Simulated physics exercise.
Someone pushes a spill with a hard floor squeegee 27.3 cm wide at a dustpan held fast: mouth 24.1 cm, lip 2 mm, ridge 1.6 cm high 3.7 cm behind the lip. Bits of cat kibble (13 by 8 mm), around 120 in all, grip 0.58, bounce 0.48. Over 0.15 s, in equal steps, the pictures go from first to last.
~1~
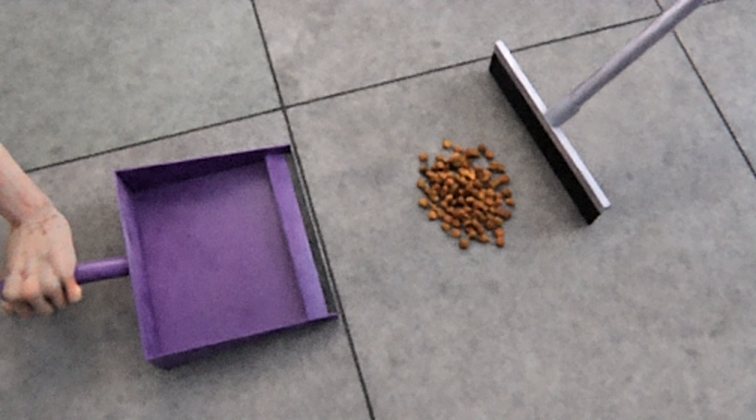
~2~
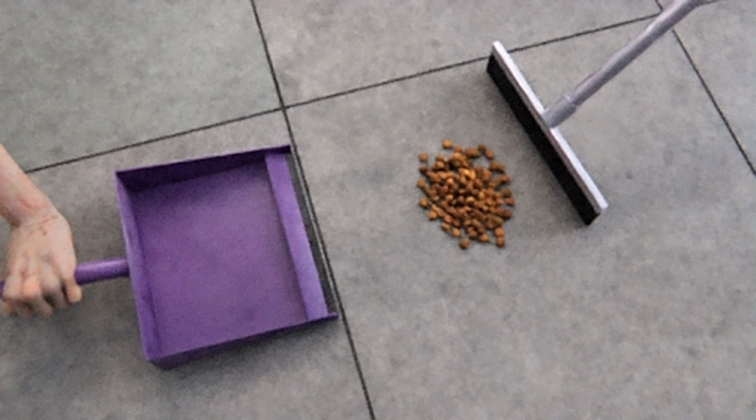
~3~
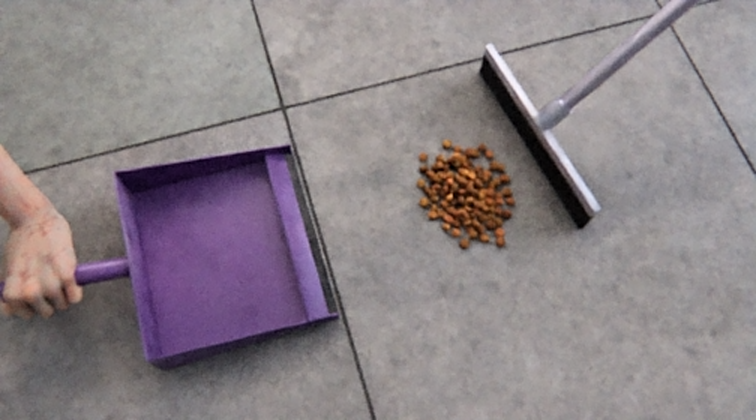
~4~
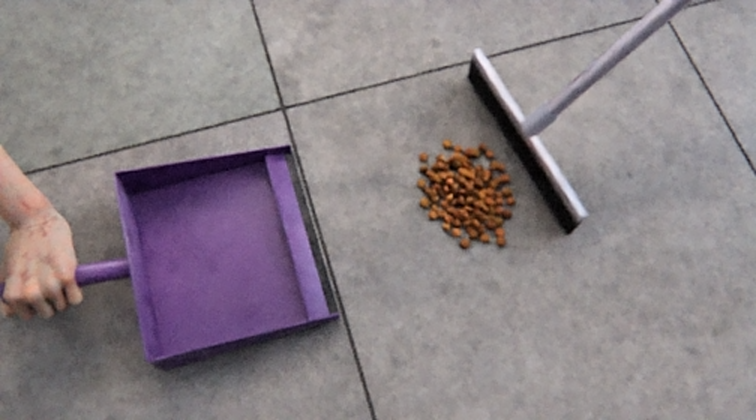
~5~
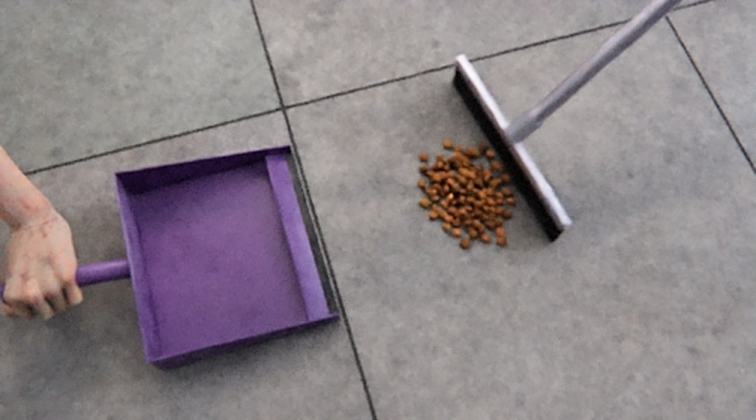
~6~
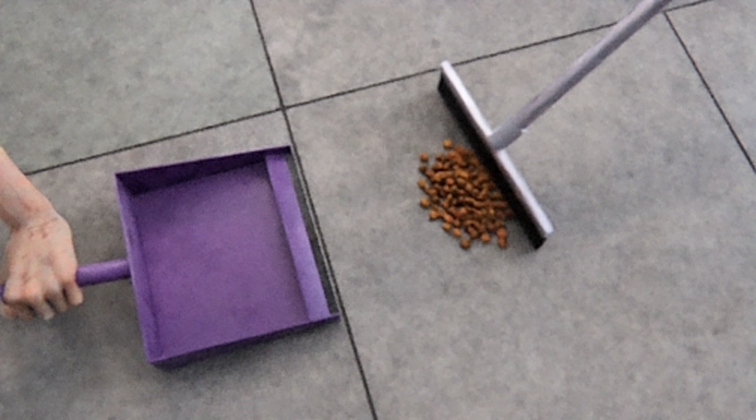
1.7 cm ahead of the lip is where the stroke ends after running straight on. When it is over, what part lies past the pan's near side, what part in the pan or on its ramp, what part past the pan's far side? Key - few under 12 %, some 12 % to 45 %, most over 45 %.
Near side: Few. Pan: Some. Far side: Few.
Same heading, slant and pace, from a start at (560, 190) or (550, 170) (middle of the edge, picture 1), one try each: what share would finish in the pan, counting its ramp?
Around 30 percent, then around 30 percent.
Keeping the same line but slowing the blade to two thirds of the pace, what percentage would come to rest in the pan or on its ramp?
About 10 per cent.
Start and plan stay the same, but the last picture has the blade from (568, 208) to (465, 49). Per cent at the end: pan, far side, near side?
Per cent by place - pan 0, far side 0, near side 0.
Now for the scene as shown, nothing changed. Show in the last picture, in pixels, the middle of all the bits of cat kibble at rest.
(327, 254) or so.
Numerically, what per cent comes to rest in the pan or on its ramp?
I'd say close to 25 per cent.
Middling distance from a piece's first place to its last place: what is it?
That distance is around 22 cm.
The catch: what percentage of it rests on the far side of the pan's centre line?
Roughly 40 percent.
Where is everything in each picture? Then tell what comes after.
Blade from (603, 207) to (498, 48), moved 0.0 cm, 0 of the pieces shifted so far; middle of the pieces at (468, 193); pan at (217, 258), in the first picture.
Blade from (600, 208) to (496, 49), moved 0.4 cm, 0 of the pieces shifted so far; middle of the pieces at (468, 193), in the second picture.
Blade from (593, 212) to (488, 52), moved 1.5 cm, 0 of the pieces shifted so far; middle of the pieces at (468, 193), in the third picture.
Blade from (580, 217) to (476, 57), moved 3.5 cm, 0 of the pieces shifted so far; middle of the pieces at (468, 193), in the fourth picture.
Blade from (564, 225) to (460, 63), moved 5.9 cm, 0 of the pieces shifted so far; middle of the pieces at (468, 193), in the fifth picture.
Blade from (547, 233) to (444, 69), moved 8.5 cm, 47 of the pieces shifted so far; middle of the pieces at (461, 192); pan at (218, 259), in the sixth picture.
Then, 0.14 s after the last picture, middle of the blade 13 cm from the lip; 0 % over the lip, far side 0 %, near side 5 %.
Then, 0.23 s after the last picture, middle of the blade 6 cm from the lip; 0 % over the lip, far side 0 %, near side 5 %.
Then, 0.46 s after the last picture, middle of the blade 4 cm from the lip; 25 % over the lip, far side 0 %, near side 10 %.
In the end, near side 10 %, pan 25 %, far side 0 %, in front of the lip or behind the blade 70 %.
